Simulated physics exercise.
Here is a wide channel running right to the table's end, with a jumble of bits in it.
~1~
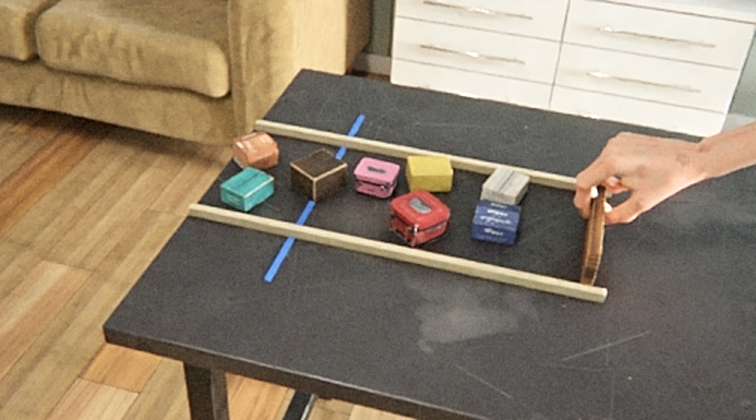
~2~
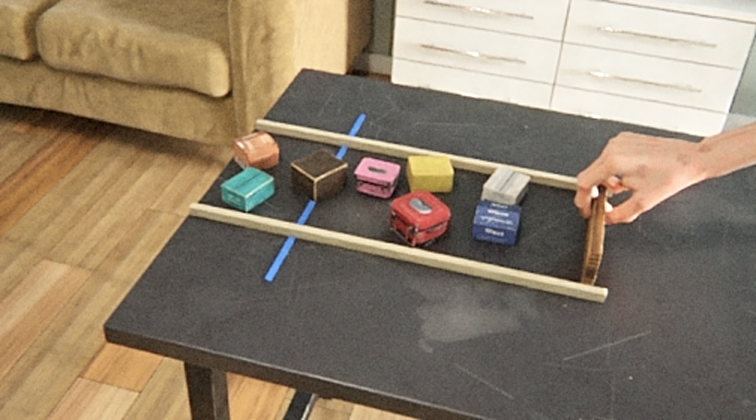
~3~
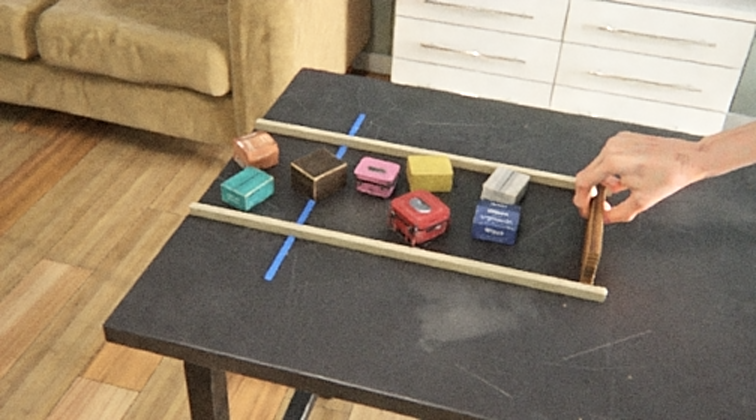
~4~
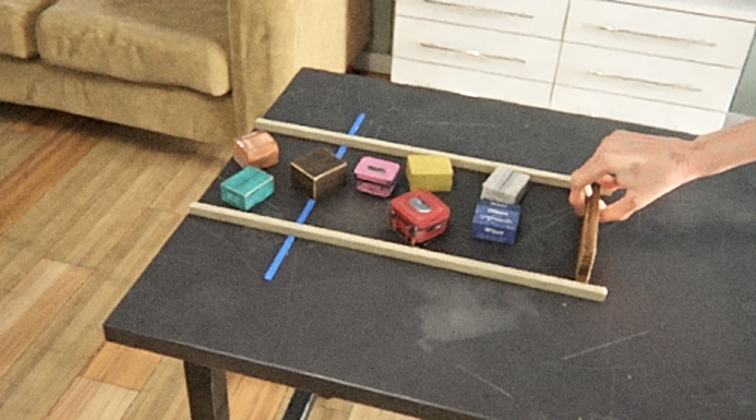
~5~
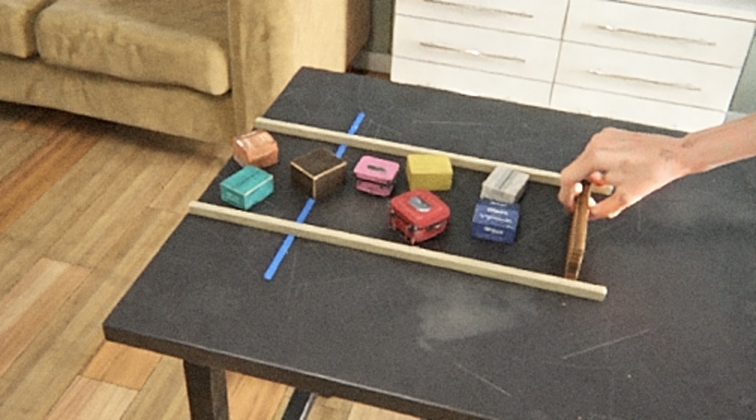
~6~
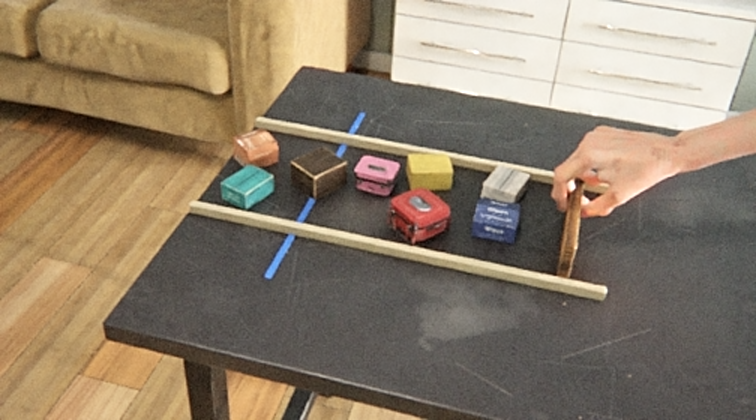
A hand slides a wooden board slightly left between two rails while the colorful boxes stay still.
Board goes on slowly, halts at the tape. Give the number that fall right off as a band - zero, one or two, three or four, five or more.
Nothing tumbles.
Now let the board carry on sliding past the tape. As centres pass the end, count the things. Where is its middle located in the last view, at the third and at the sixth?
Near (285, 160) and (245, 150).
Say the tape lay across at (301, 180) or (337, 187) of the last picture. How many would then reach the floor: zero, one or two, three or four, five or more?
The falls would be either one or two; no fall at all.
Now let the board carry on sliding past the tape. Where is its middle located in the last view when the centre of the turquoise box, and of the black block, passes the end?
Roughly (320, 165); for the second one, roughly (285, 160).
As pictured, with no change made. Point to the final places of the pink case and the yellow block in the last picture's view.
Near (279, 153) and (291, 135).
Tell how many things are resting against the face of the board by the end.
3 in contact.
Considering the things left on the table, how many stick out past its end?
2.
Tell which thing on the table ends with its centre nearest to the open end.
Turquoise box.
Early on, none off yet; orange box at rest near (256, 150); turquoise box at rest near (248, 187); black block at rest near (319, 173).
A while later, none off yet; orange box at rest near (256, 150); turquoise box at rest near (248, 187); black block moving near (312, 175).
Further along, none off yet; orange box at rest near (256, 150); turquoise box travelled a little near (237, 191); black block travelled about its own width near (288, 178).
Finally, the number that fall off is zero.
